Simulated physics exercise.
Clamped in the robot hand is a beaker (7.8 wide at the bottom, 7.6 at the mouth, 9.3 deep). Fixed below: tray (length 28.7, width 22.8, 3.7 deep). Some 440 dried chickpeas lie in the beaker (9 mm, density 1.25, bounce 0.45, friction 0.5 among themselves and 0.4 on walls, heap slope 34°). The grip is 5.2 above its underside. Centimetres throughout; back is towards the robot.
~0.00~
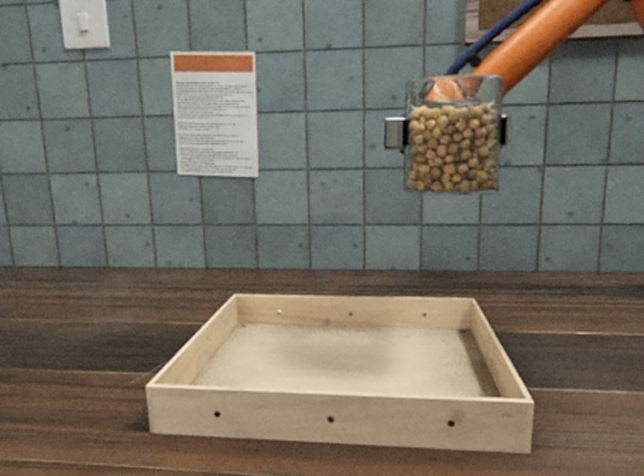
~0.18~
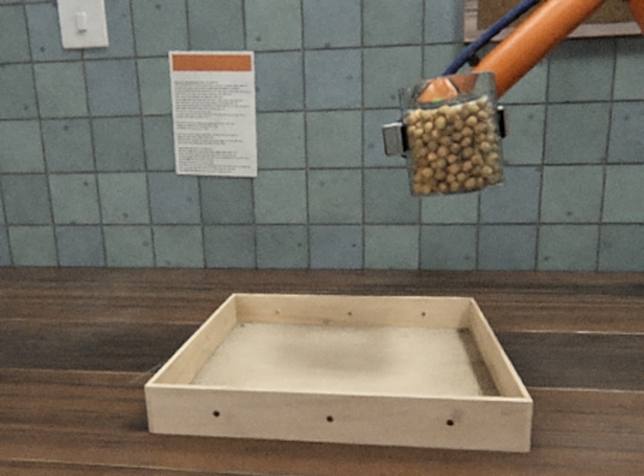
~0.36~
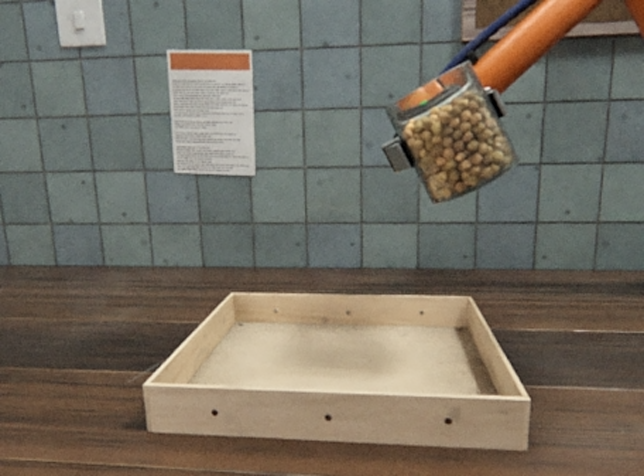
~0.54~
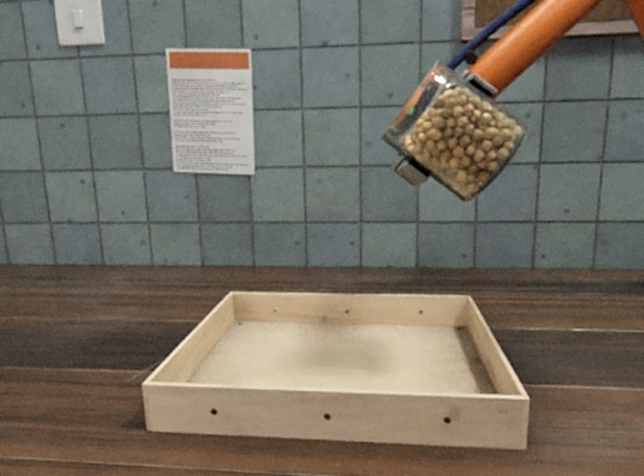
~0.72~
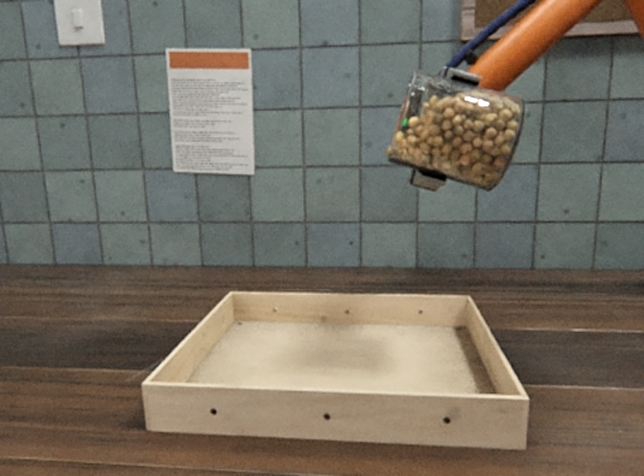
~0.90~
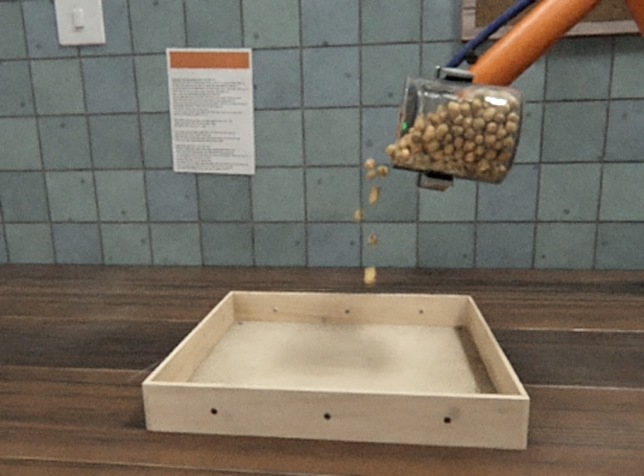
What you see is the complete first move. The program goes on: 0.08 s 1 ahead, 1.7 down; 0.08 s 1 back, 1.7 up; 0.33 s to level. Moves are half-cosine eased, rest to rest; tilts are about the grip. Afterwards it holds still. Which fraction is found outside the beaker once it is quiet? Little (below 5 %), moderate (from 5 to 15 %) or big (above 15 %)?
Outside the beaker the share is moderate, from 5 to 15 %.
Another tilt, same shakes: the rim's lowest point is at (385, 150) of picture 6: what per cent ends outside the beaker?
About 0 per cent.
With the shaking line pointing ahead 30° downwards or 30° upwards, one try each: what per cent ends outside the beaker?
Some 15 and 30 per cent.
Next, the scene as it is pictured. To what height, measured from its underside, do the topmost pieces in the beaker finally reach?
Roughly 8.0 cm.
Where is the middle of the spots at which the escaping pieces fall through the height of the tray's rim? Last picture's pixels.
Near (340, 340).
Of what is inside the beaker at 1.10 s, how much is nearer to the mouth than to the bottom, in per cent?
Roughly 35 per cent.
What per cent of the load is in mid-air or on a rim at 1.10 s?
About 2 per cent.
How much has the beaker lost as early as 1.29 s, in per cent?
Near 5 per cent so far.
By 1.10 s, tilted 79° forward, highest piece 26 above the table; 425 in the beaker, 11 in the tray, 7 in flight or on a rim.
By 1.29 s, tilted 16° forward, highest piece 27 above the table; 411 in the beaker, 29 in the tray, 3 in flight or on a rim.
By 1.59 s, level, highest piece 26 above the table; 411 in the beaker, 32 in the tray.
By 2.64 s, level, highest piece 26 above the table; 411 in the beaker, 32 in the tray.
Final count, 411 in the beaker, 32 in the tray. That is 7 % outside the beaker.
